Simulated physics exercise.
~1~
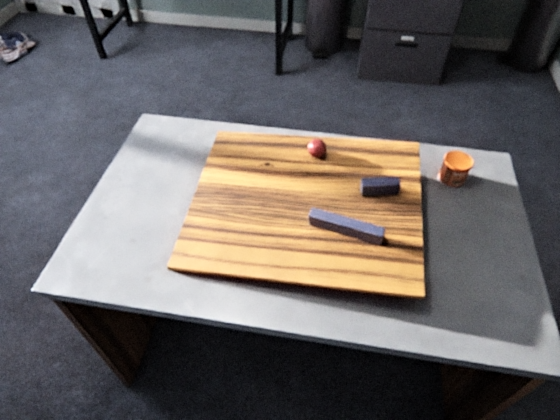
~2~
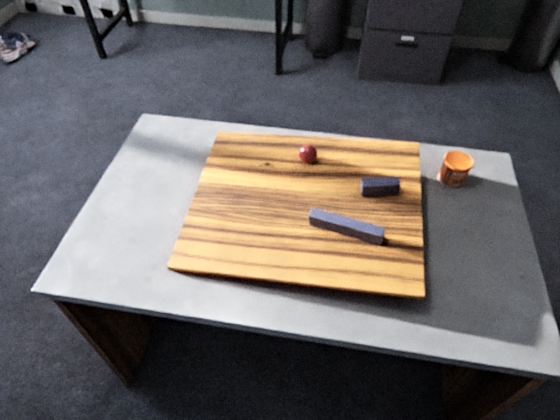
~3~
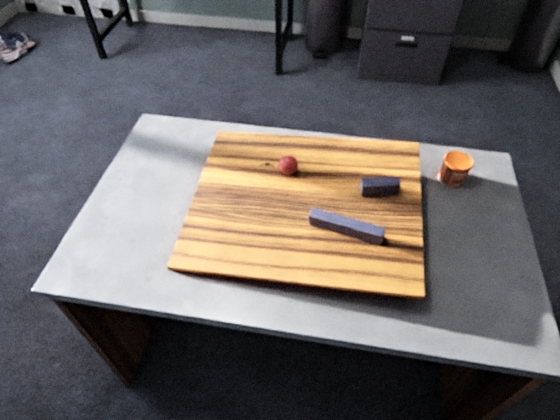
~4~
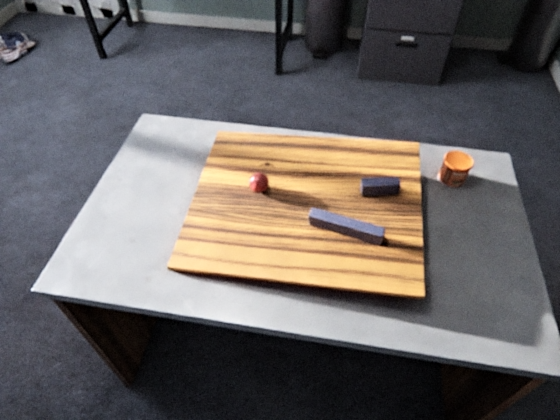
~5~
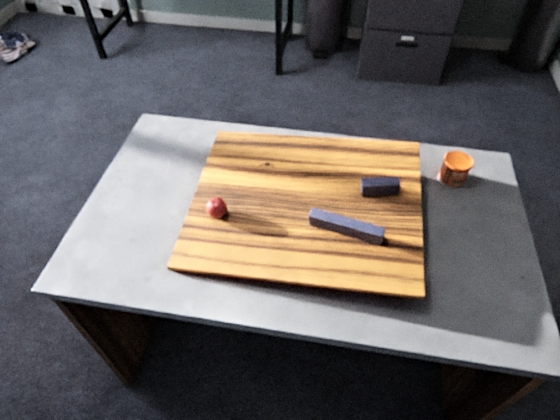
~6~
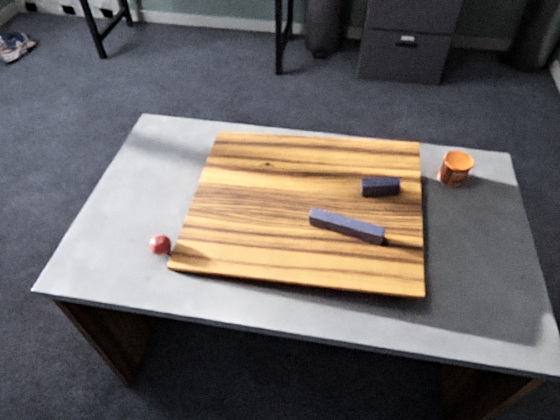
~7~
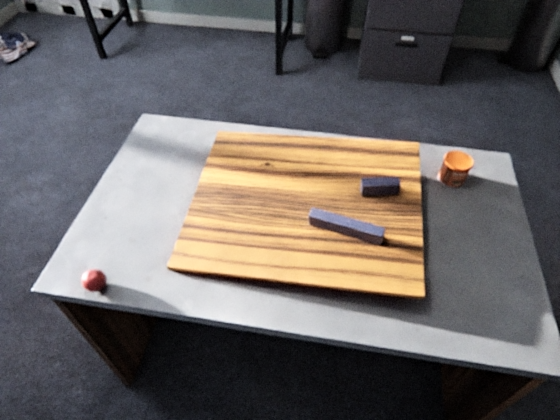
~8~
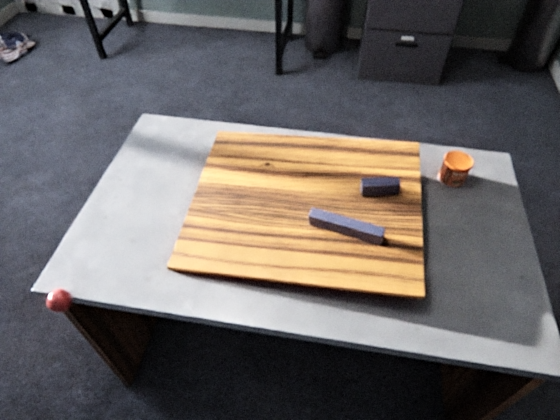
At the start, a small red apple sits near the far edge of a striped wooden board, which rests on a grey table with two dark blocks on the board and an orange tin to the right. The apple begins moving slowly left and toward the near side, passing clear of both blocks. It picks up speed as it crosses the board diagonally. It then leaves the board over its left edge, near the front corner, and continues across the grey tabletop. Finally, it reaches the table's near left corner, while the tin and blocks remain in place.
